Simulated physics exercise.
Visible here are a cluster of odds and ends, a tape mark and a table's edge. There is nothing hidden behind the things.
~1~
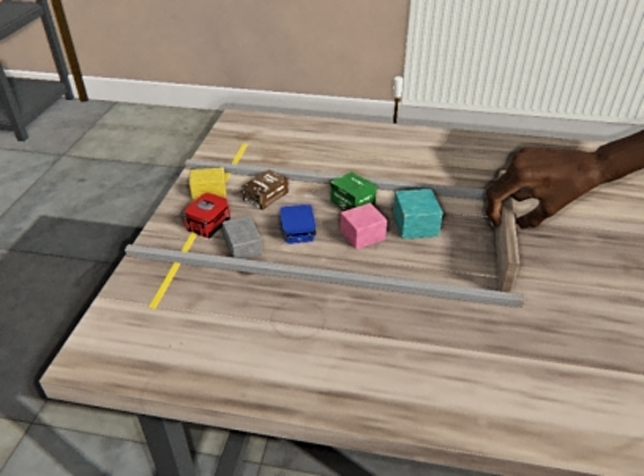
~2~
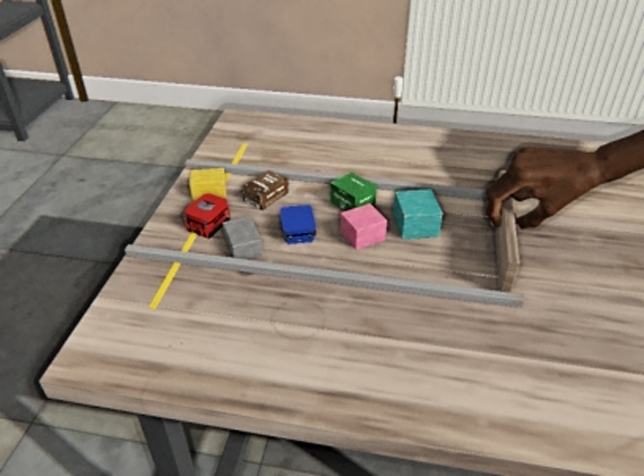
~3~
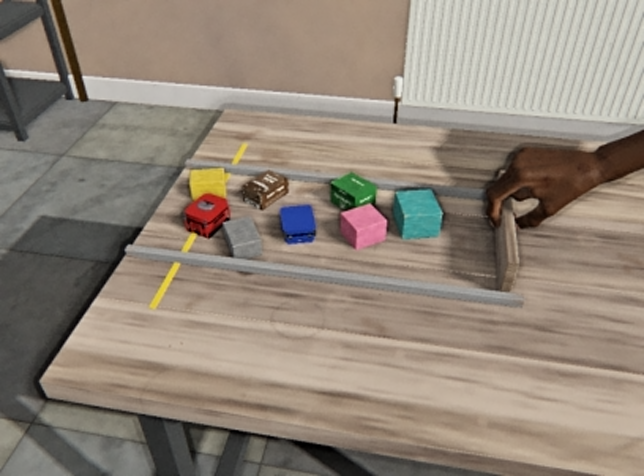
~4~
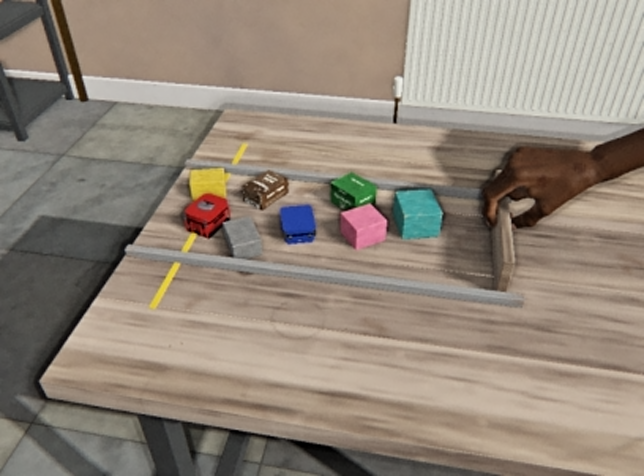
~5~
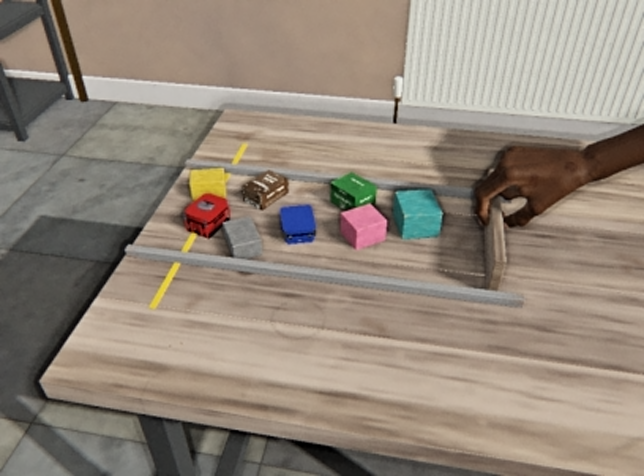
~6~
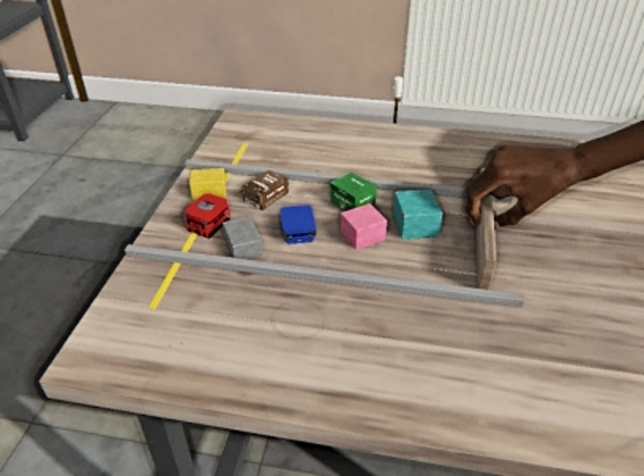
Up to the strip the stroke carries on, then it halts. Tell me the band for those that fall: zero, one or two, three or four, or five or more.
Those that leave the table: Three or four.
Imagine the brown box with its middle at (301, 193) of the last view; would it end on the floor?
It goes down.
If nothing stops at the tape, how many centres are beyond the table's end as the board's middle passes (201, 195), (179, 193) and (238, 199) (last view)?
By position: 5 / 5 / 1.
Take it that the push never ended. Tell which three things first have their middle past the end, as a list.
Ranked earliest first, the yellow block comes before the red case, which comes before the brown box.
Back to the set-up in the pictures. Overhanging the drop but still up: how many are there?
Expected count: 2.
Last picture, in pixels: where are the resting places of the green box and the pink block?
Green box: About (175, 170); pink block: About (183, 214).
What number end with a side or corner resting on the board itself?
Count recorded: 3.
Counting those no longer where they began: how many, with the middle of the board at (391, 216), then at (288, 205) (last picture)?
3 and 8.
Soon after, none off yet; yellow block at rest near (208, 185); red case at rest near (208, 215); grey block at rest near (243, 238).
In the end, the number that fall off is three or four; gone, brown box, red case and yellow block.
